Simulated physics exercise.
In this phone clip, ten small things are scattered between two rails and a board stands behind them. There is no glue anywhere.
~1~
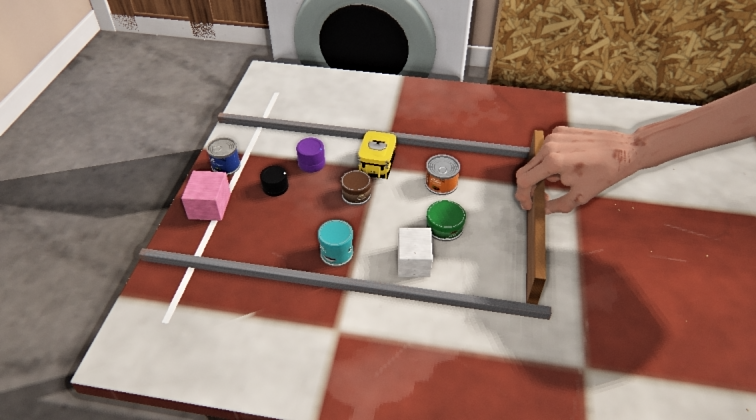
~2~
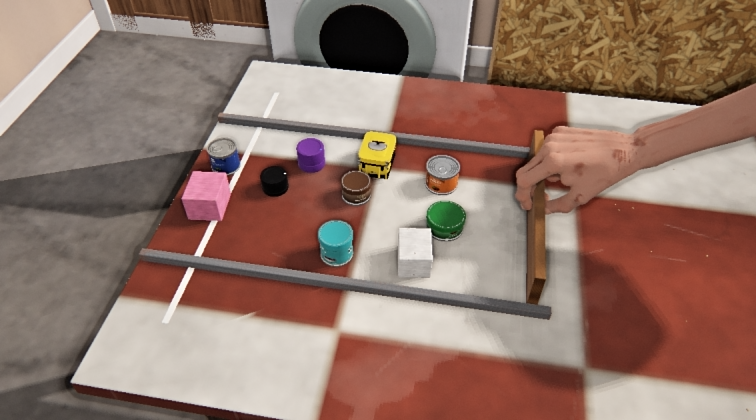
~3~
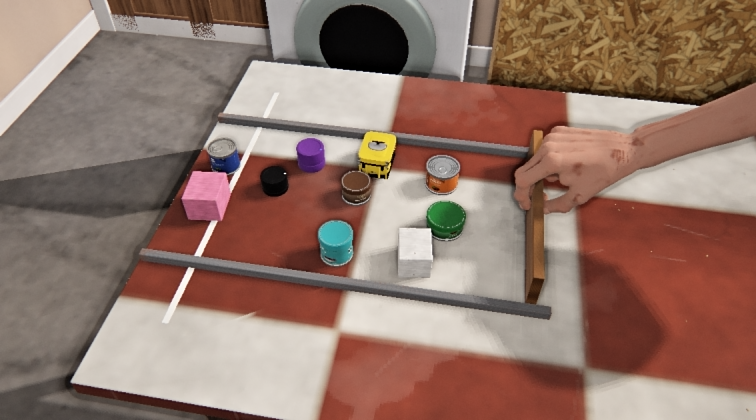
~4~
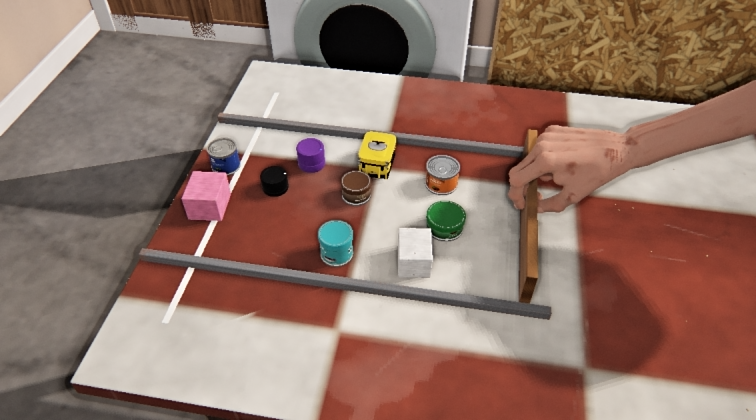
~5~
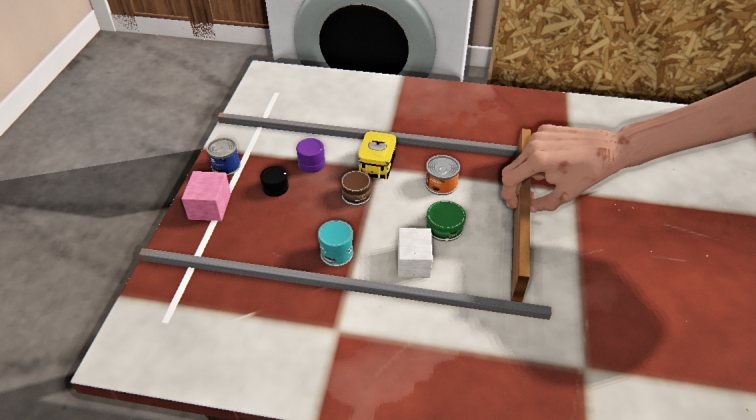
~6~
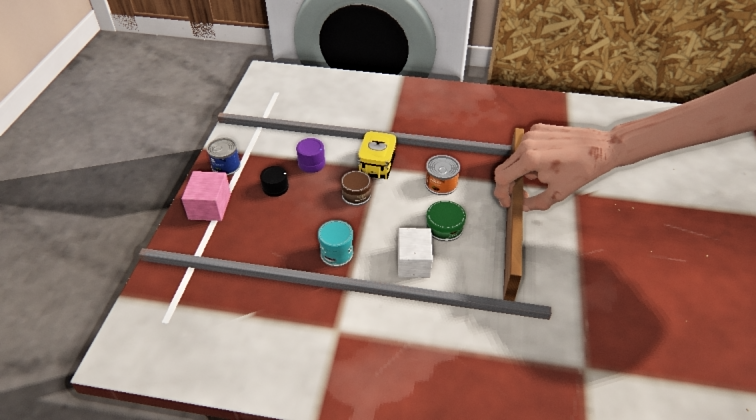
At the start, a hand holds a wooden board upright at the right end of two grey rails, with ten small colourful tins, lids and blocks scattered between them. After a brief pause, the hand slides the board slightly left, while the objects stay where they are, untouched.
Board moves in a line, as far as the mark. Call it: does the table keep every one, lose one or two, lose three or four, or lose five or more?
It loses one or two.
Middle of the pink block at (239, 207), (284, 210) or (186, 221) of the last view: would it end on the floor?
In sequence: It stays; it stays; it goes.
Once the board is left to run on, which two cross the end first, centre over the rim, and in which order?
The order is the blue tin, then the pink block.
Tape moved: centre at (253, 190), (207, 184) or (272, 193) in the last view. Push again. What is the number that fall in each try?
Tallies in the order given: 0, 5, 0.
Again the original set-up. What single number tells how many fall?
In all, 2 of them.
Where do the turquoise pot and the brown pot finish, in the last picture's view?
Final centres, first then second: (159, 221), (219, 173).
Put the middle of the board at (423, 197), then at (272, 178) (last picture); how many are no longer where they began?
So 3, and at the other place 9.
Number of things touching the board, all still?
5 touch it.
Soon after, none off yet; blue tin at rest near (224, 157); pink block at rest near (207, 196); black lid at rest near (274, 181).
In the end, the number that fall off is one or two; gone, pink block and blue tin.
